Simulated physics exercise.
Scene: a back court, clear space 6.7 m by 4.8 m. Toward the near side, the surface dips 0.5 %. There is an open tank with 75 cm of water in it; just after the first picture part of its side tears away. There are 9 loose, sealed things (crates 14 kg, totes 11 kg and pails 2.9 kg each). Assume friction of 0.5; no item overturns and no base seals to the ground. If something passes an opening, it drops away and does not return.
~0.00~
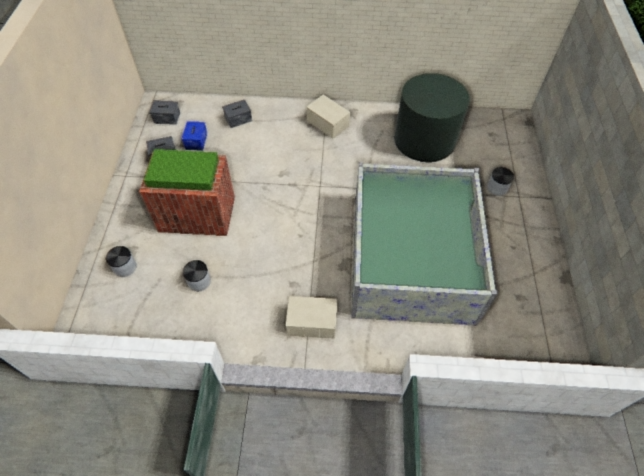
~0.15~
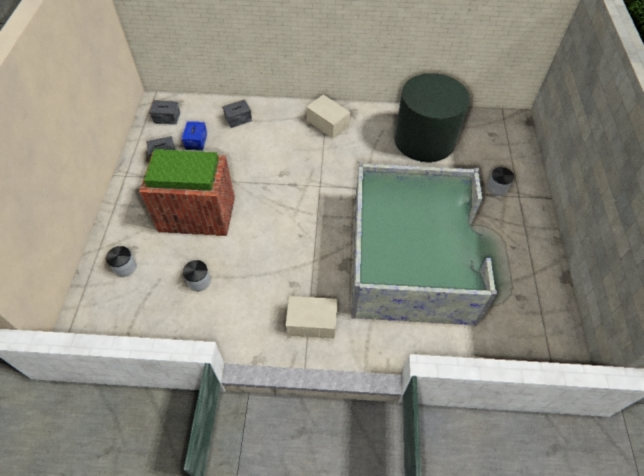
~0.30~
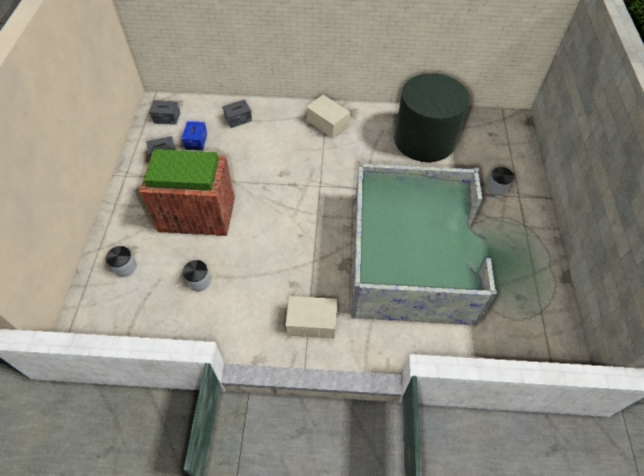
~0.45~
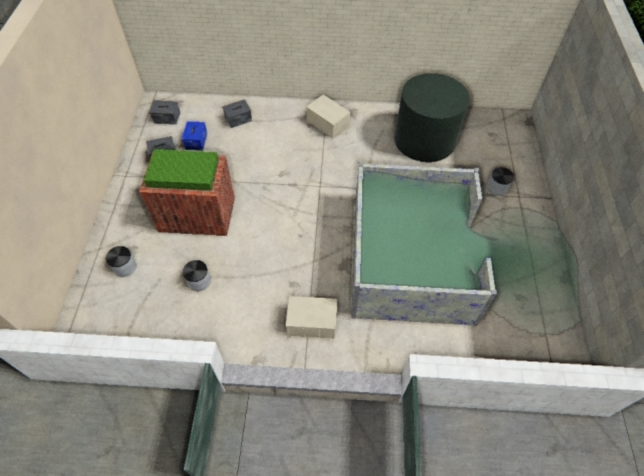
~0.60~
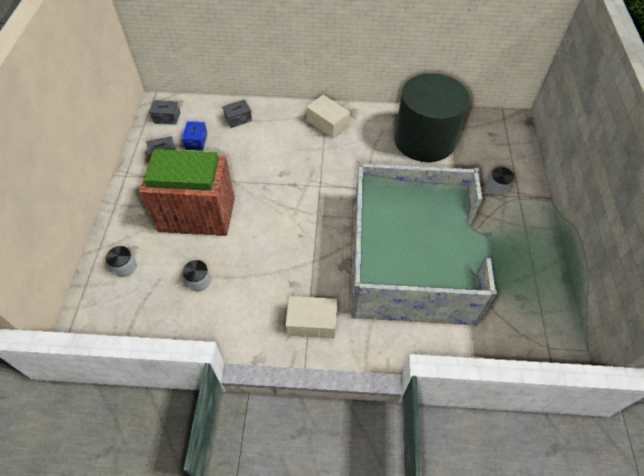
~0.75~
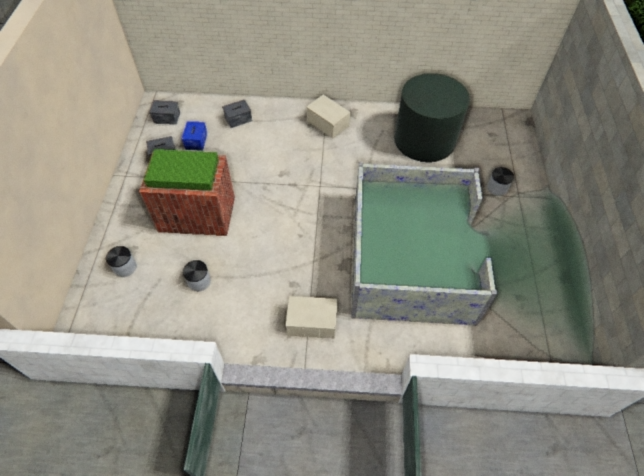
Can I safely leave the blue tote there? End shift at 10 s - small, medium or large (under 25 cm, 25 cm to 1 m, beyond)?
Small.
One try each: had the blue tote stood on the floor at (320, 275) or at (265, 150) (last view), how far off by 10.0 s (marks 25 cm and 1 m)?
One after the other: It stays more or less still, and then it stays more or less still.
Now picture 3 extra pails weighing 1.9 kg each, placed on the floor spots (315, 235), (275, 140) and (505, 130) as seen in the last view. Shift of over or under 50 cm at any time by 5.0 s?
Taking them in order: Not far enough, not far enough and far enough.
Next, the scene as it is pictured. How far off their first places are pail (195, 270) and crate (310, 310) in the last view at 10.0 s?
First 60 cm, then 150 cm.
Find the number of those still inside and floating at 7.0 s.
2 of them.
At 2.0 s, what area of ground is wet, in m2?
Flooded: Near 10.5 m2.
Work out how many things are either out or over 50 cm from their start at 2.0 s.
Tally at that time: 0.
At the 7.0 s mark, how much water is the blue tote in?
Depth approx. 3 cm.
After 2.0 s the blue tote is near (194, 130), 0.0 m from its start, aground; 0 of 9 are out; 0 afloat.
After 4.5 s the blue tote is near (194, 130), 0.0 m from its start, aground; 0 of 9 are out; 1 afloat.
After 7.0 s the blue tote is near (194, 130), 0.0 m from its start, aground; 0 of 9 are out; 2 afloat.
After 10.0 s the blue tote is near (194, 130), 0.0 m from its start, aground; 0 of 9 are out; 4 afloat.
